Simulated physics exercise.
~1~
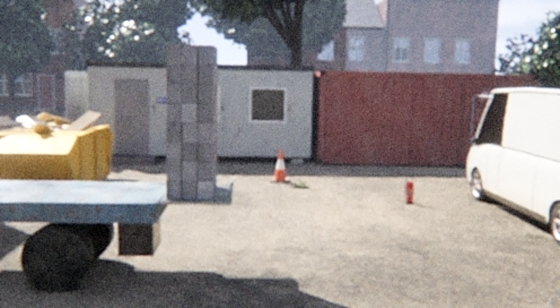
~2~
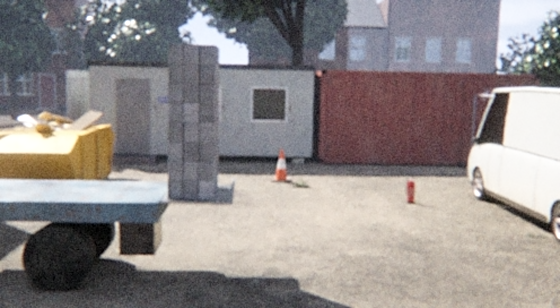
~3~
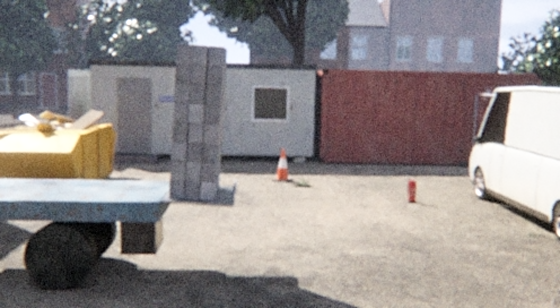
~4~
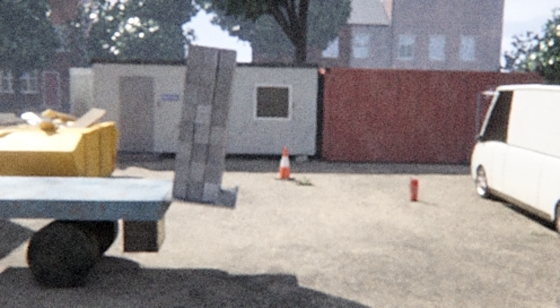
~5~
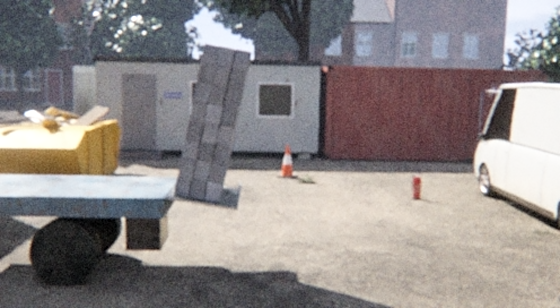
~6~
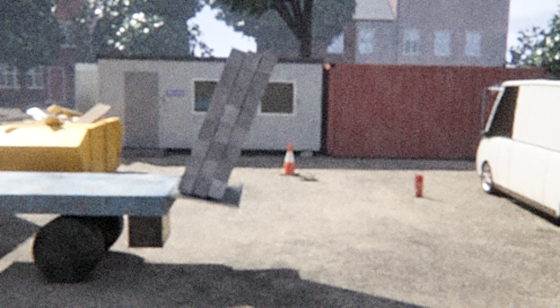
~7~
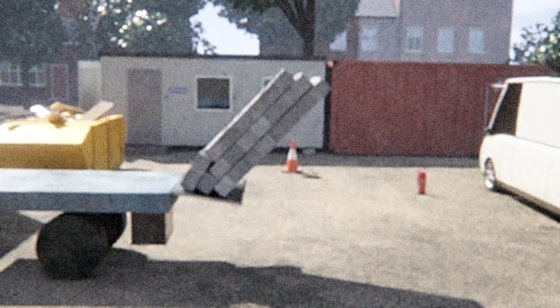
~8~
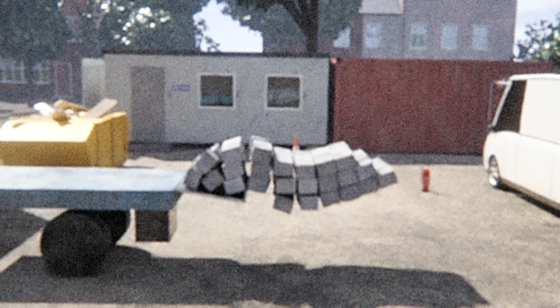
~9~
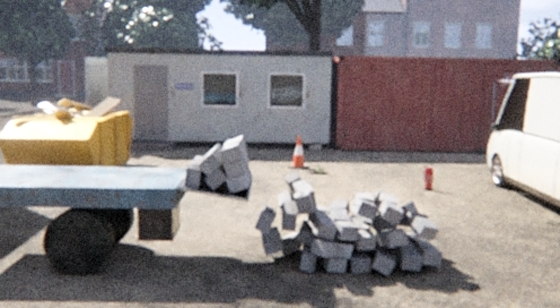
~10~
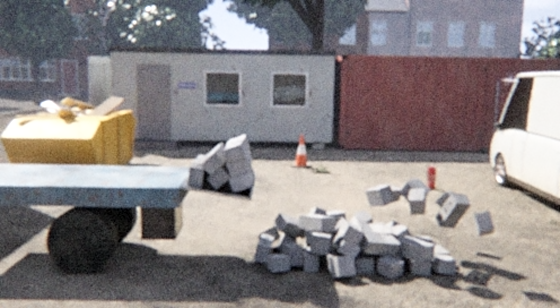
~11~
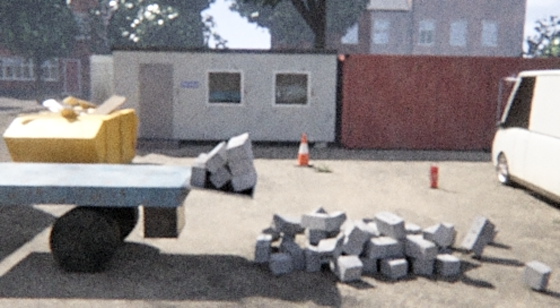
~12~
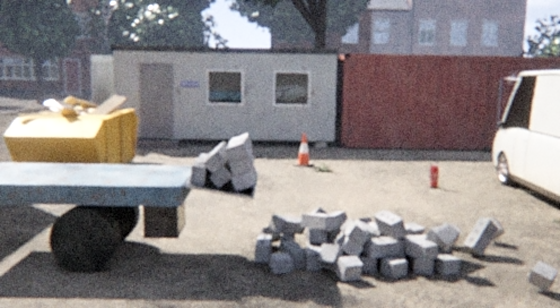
In this clip, a tall stack of grey concrete blocks at the back of a flat-bed leans right, topples and breaks apart, spilling most blocks into a heap on the ground, while a small cluster stays at the flat-bed's edge and one block rests near the white van.
